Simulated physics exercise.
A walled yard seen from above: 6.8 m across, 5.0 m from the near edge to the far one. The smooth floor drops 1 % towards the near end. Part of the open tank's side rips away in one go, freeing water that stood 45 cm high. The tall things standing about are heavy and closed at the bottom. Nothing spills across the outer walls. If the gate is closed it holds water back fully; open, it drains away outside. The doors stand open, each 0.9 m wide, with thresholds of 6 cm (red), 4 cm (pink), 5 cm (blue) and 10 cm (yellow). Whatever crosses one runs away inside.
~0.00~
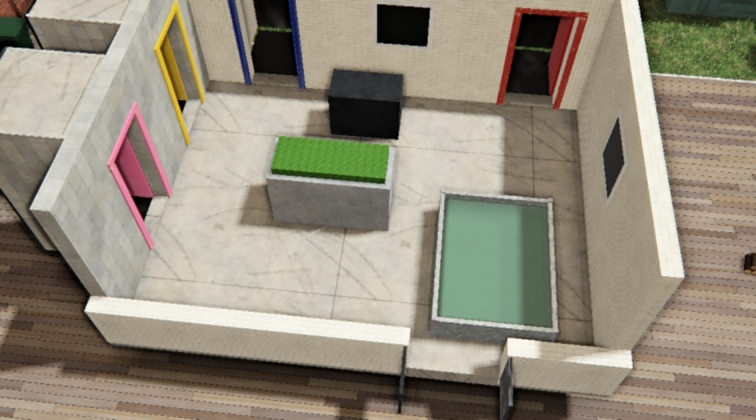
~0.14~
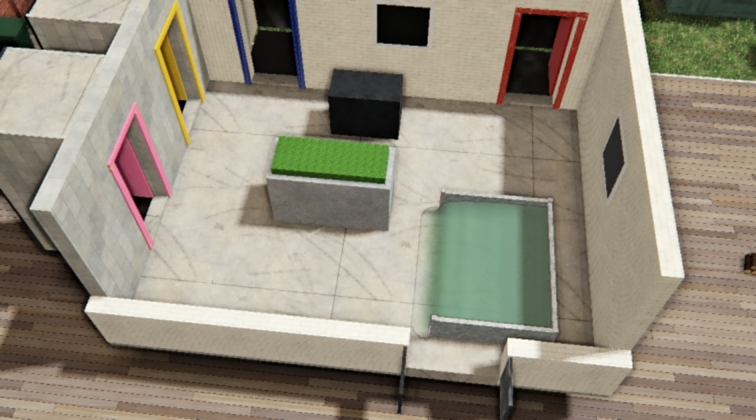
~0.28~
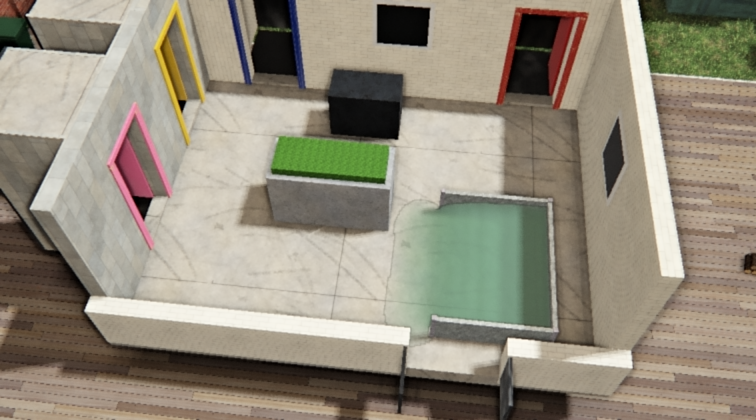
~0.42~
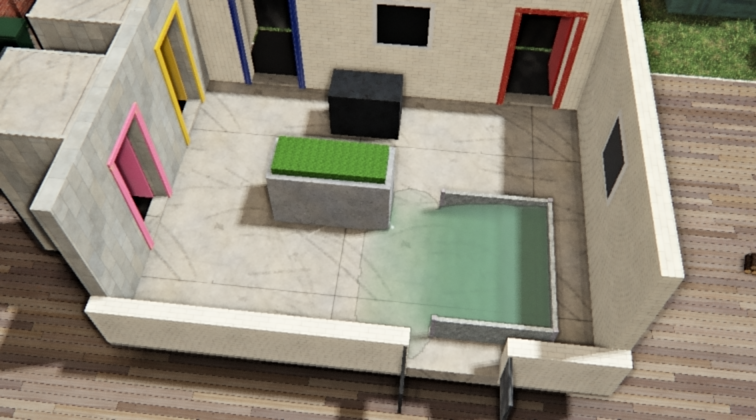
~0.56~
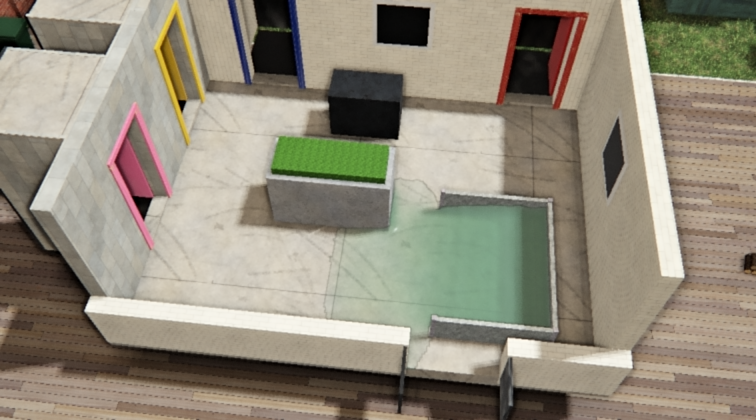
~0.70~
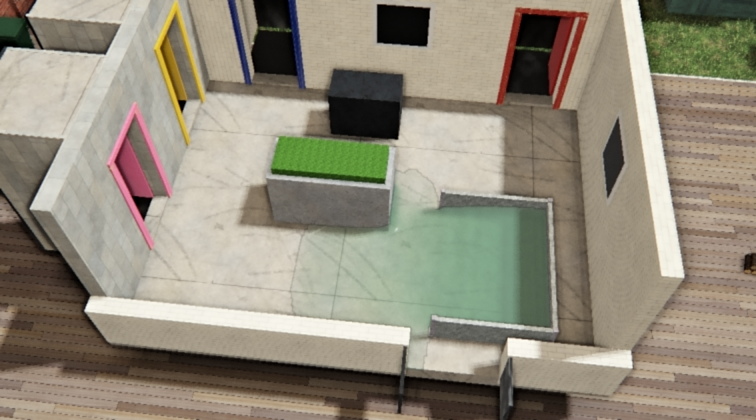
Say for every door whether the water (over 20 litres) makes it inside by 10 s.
Within that time: At the red door it stays under the limit; at the pink door it passes the limit; at the blue door it passes the limit; at the yellow door it does not reach the limit.
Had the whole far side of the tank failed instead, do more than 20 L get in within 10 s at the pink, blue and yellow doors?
Then: Pink under, blue under, yellow under.
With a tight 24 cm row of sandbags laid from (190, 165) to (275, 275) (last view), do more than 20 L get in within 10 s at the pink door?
Then: Pink over.
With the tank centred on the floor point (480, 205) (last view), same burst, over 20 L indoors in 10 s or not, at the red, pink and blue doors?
Then: Red below, pink past it, blue not over.
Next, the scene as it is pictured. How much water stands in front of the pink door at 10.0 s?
About 4.5 cm.
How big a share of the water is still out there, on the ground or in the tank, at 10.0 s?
About 84 per cent.
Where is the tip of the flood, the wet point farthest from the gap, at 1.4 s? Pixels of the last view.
Near (179, 272).
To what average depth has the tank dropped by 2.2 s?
About 13 cm.
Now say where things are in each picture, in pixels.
The first frame shows still water, 45 cm deep, in the open tank at (495, 259).
In the second frame, the front is at a hidden place, 1.1 m from the gap at (439, 264); 0.4 m2 of floor is under water; 45 cm left at the back of the open tank.
In the third frame, the front is at a hidden place, 1.3 m from the gap at (439, 265); 1.4 m2 of floor is under water; 45 cm left at the back of the open tank.
In the fourth frame, water pours out at (439, 265) and has run 1.5 m, to a hidden place; typically 8 cm deep outside, 45 cm at the open tank's back.
In the fifth frame, water pours out at (439, 266) and has run 1.8 m, to a hidden place; typically 7 cm deep outside, 41 cm at the open tank's back.
In the sixth frame, water pours out at (439, 266) and has run 2.2 m, to (299, 302); typically 6 cm deep outside, 38 cm at the open tank's back.
After 1.4 s water covers 35 % of the floor and is deepest (27 cm) near (397, 223); red door not reached, pink door not reached, blue door not reached, yellow door not reached.
After 2.2 s water covers 45 % of the floor and is deepest (34 cm) near (134, 300); red door not reached, pink door 10 cm at the sill, 15 L in, blue door not reached, yellow door not reached.
After 3.5 s water covers 50 % of the floor and is deepest (26 cm) near (126, 322); red door 3 cm at the sill, 0 L in, pink door 14 cm at the sill, 90 L in, blue door not reached, yellow door not reached.
After 6.0 s water covers 80 % of the floor and is deepest (13 cm) near (207, 92); red door 2 cm at the sill, 0 L in, pink door 8 cm at the sill, 147 L in, blue door 11 cm at the sill, 12 L in, yellow door 4 cm at the sill, 0 L in.
After 10.0 s water covers 95 % of the floor and is deepest (7 cm) near (222, 171); red door 2 cm at the sill, 0 L in, pink door 5 cm at the sill, 163 L in, blue door 5 cm at the sill, 44 L in, yellow door 6 cm at the sill, 0 L in.
